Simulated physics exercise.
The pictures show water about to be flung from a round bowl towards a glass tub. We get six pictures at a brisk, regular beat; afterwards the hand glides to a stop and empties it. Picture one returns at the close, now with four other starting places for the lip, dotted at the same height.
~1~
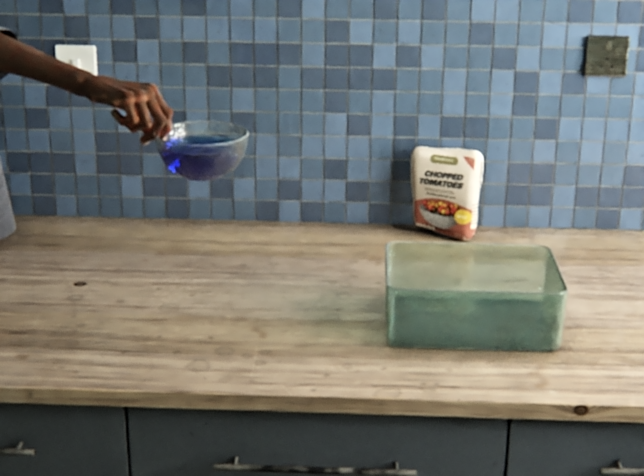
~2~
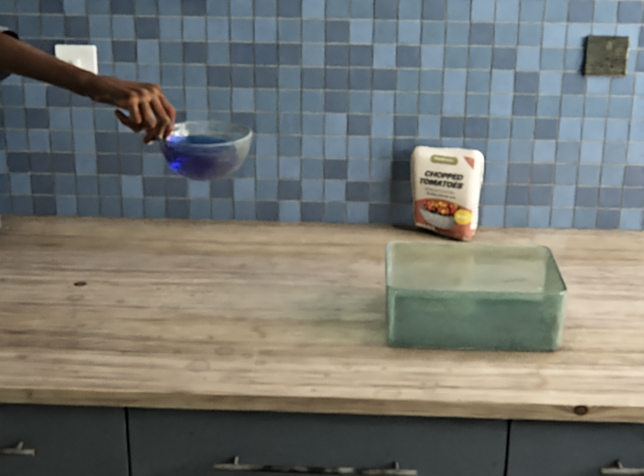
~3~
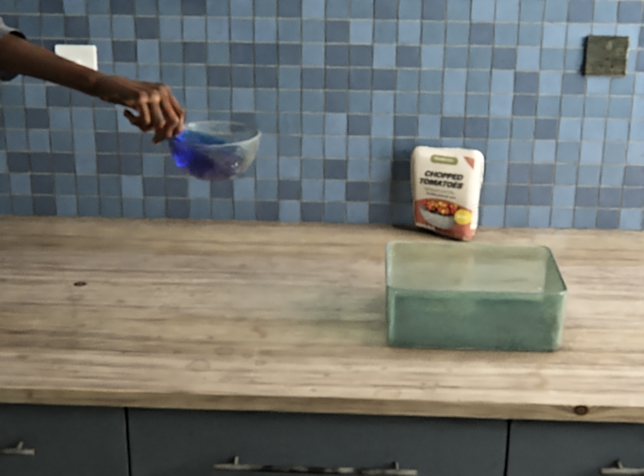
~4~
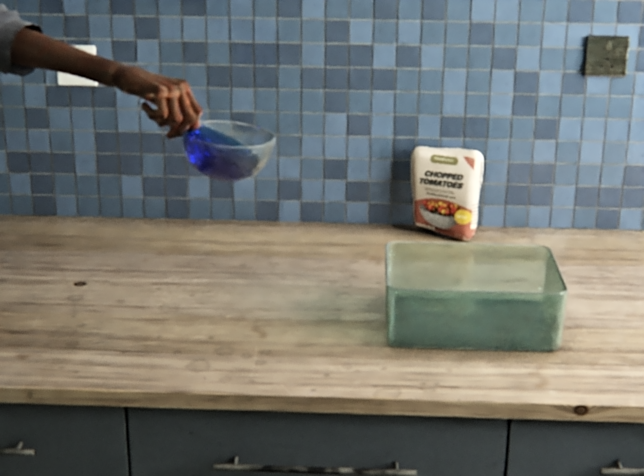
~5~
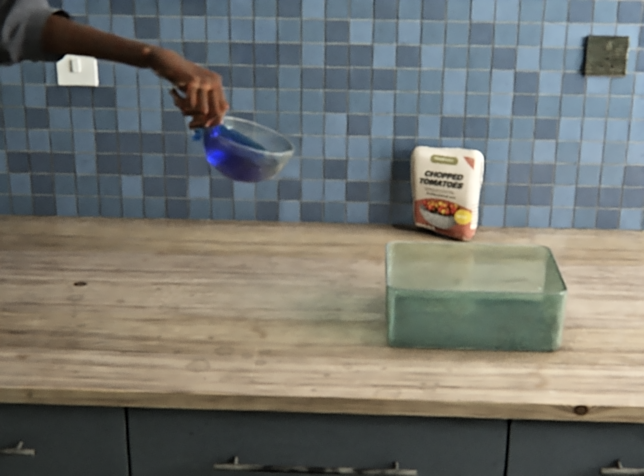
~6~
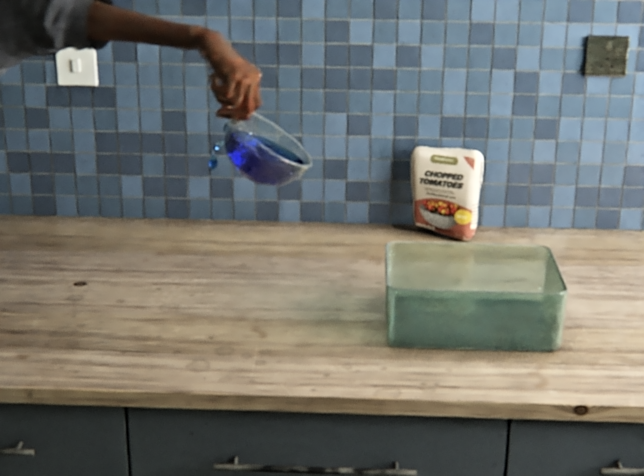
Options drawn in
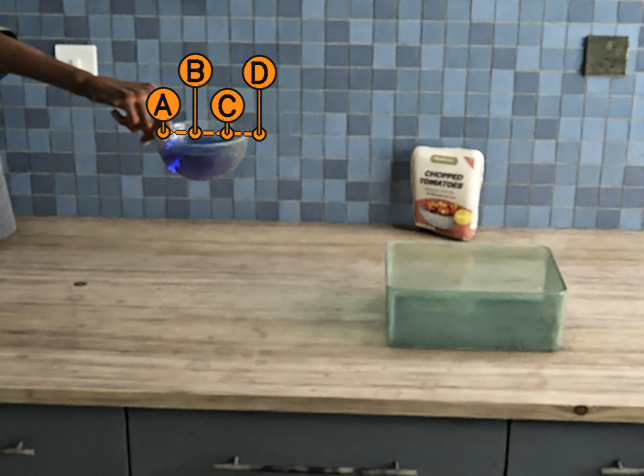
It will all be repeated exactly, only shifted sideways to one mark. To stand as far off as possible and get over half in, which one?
I would pick place C.
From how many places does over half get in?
Two of the four.
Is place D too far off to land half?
No.
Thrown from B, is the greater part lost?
Yes, that goes wrong.
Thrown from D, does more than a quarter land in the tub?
Yes.
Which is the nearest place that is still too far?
It is B.
In orange, A at (163, 132); B at (195, 132); C at (227, 133); D at (259, 134).
With A, about 0 % lands in the tub, 98 % falls short.
With B, about 21 % lands in the tub, 75 % falls short and 4 % goes beside or beyond.
With C, about 66 % lands in the tub, 22 % falls short and 12 % goes beside or beyond.
With D, about 79 % lands in the tub, 6 % falls short and 15 % goes beside or beyond.
